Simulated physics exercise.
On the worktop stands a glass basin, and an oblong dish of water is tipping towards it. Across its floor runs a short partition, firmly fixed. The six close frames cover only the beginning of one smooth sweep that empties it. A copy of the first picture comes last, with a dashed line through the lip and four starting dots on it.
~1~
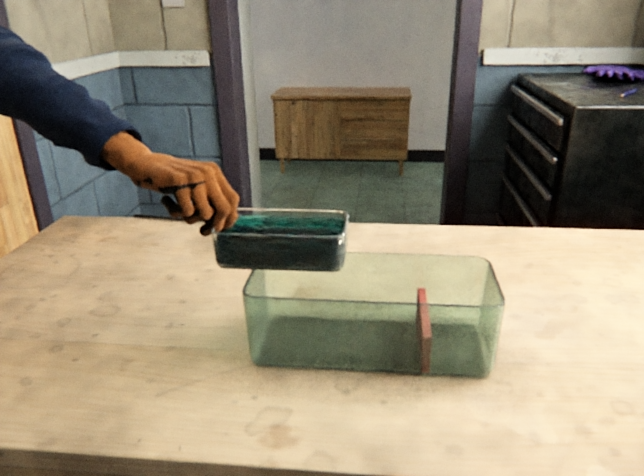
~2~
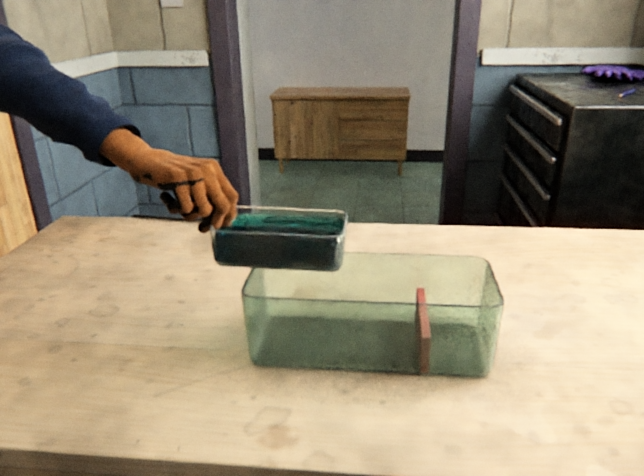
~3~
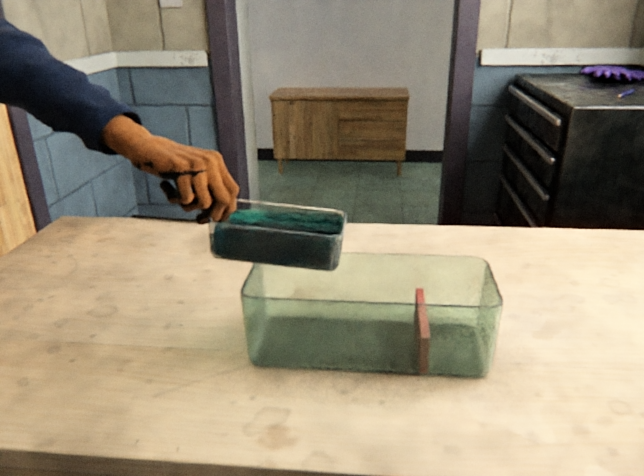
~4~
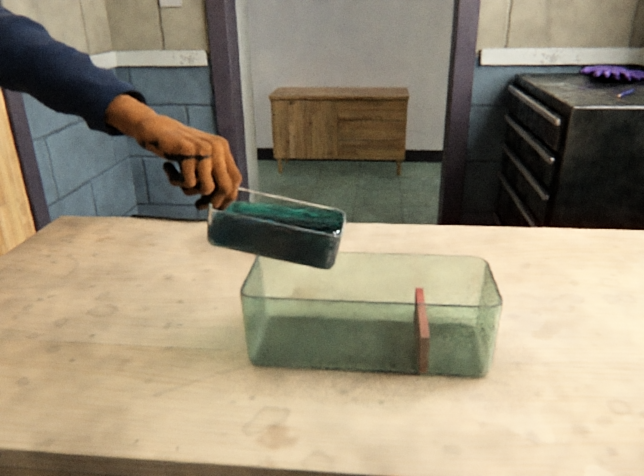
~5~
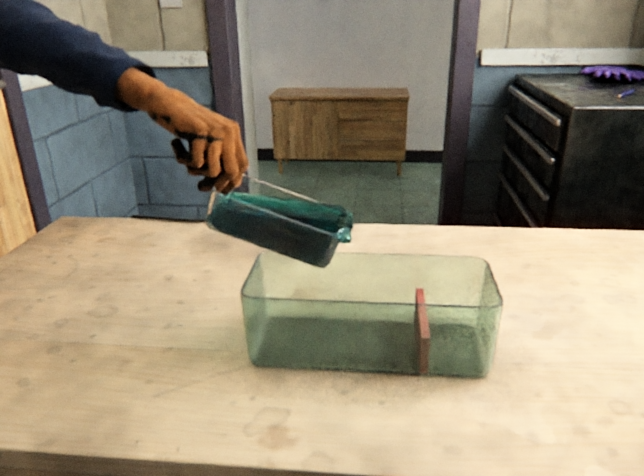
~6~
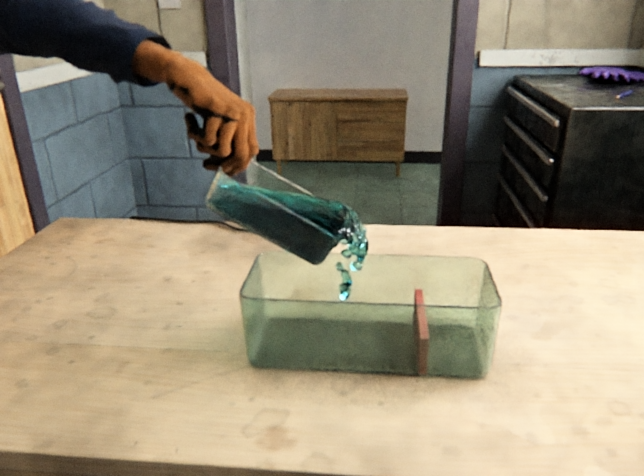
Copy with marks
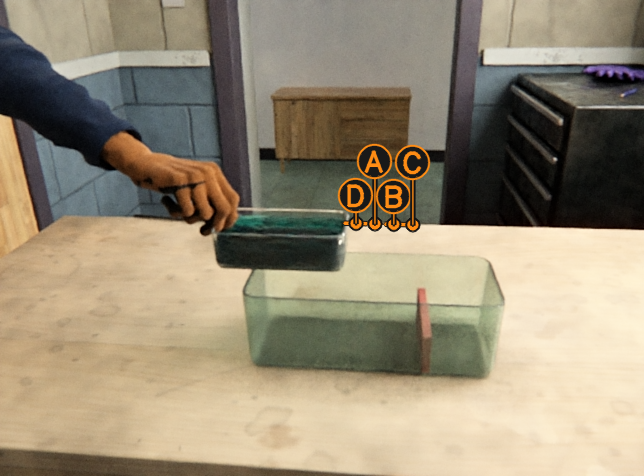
A hand tilting a small clear dish of teal water rightward above a glass basin with a reddish divider, water starting to pour.
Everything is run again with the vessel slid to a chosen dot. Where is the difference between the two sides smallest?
D beats the others.
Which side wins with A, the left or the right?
The right side.
In orange, A at (374, 223); B at (393, 224); C at (412, 224); D at (356, 223).
For spot A, about 24 % ends left of the wall and 71 % right of it; 5 % is lost outside.
For spot B, about 23 % ends left of the wall and 72 % right of it; 5 % is lost outside.
For spot C, about 19 % ends left of the wall and 76 % right of it; 5 % is lost outside.
For spot D, about 44 % ends left of the wall and 51 % right of it; 6 % is lost outside.
